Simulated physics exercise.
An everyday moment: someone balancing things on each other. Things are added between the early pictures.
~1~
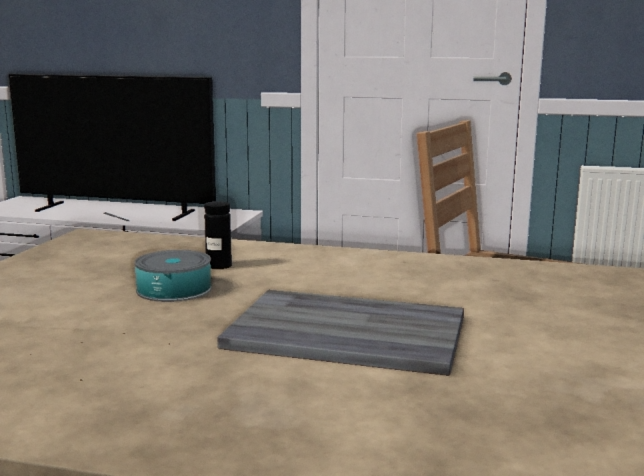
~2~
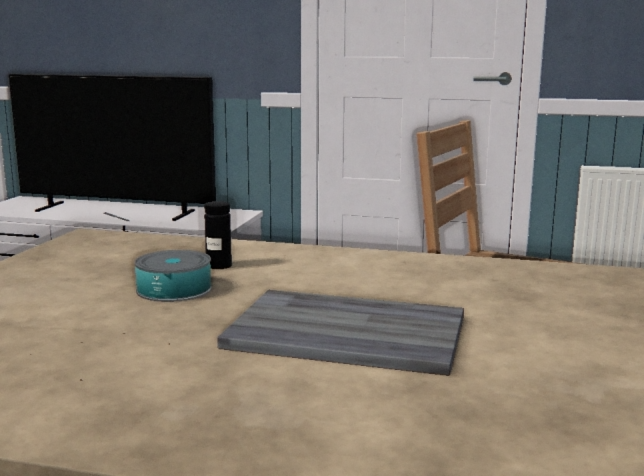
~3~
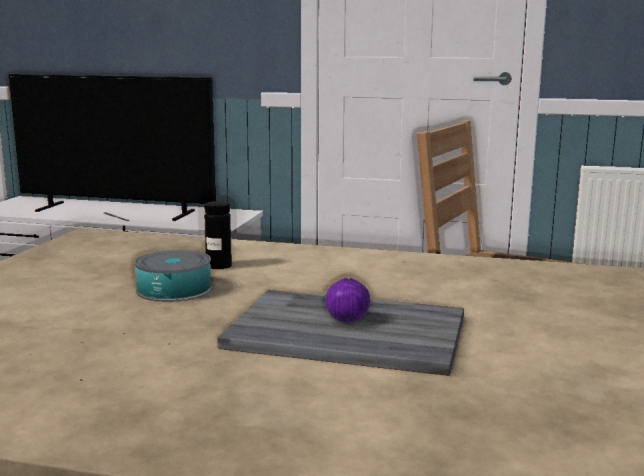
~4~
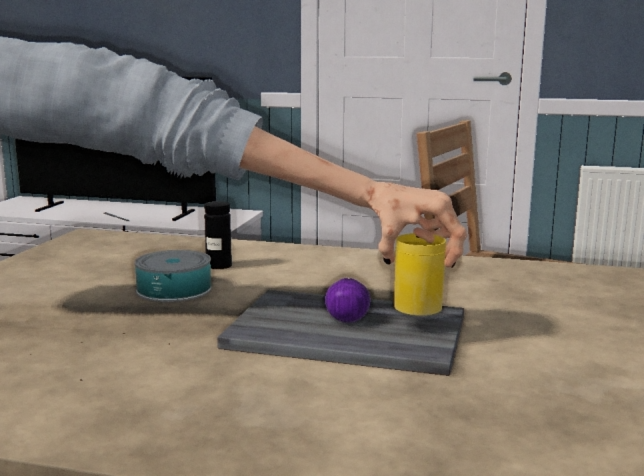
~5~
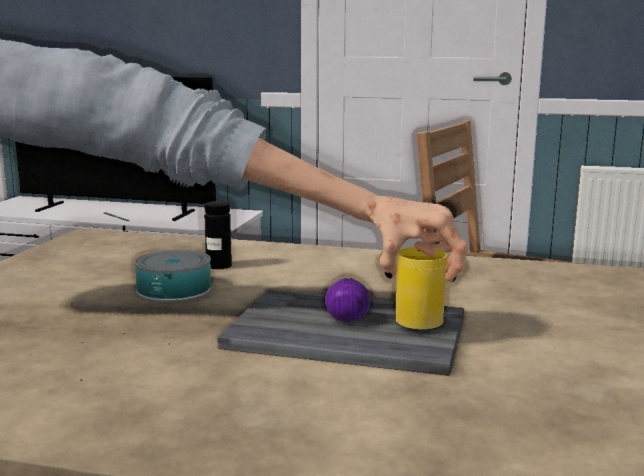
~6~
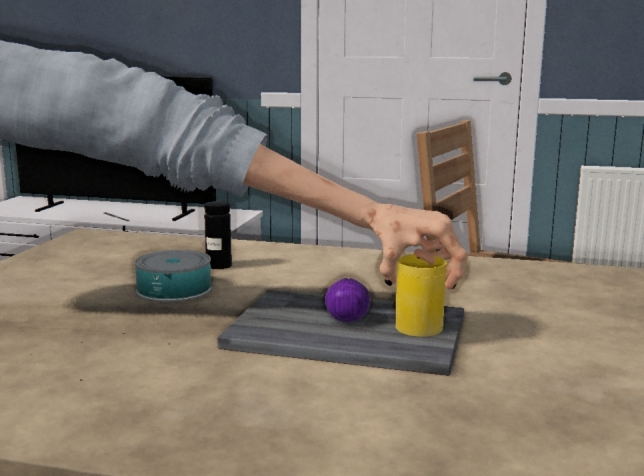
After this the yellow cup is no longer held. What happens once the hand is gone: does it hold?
Outcome: The pile keeps its balance.
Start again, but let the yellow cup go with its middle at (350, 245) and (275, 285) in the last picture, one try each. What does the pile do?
First, it comes apart; second, it keeps its balance.
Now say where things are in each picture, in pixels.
The last thing is not in view yet; grey board (347, 328), in the first picture.
The last thing is not in view yet; black shaker (218, 235), in the second picture.
The last thing is not in view yet; grey board (347, 328), in the third picture.
Still above its spot; yellow cup (419, 274); black shaker (218, 235), in the fourth picture.
Still above its spot; yellow cup (421, 287); grey board (347, 328), in the fifth picture.
Set down, still held; yellow cup (420, 295); black shaker (218, 235), in the sixth picture.
Then, 0.70 s after the last picture, nothing has stirred.
Then, 1.60 s after the last picture, yellow cup resting near (420, 296).
At rest, all 5 in place. Seen from the same camera at the end, yellow cup near (420, 296). The pile stays up.
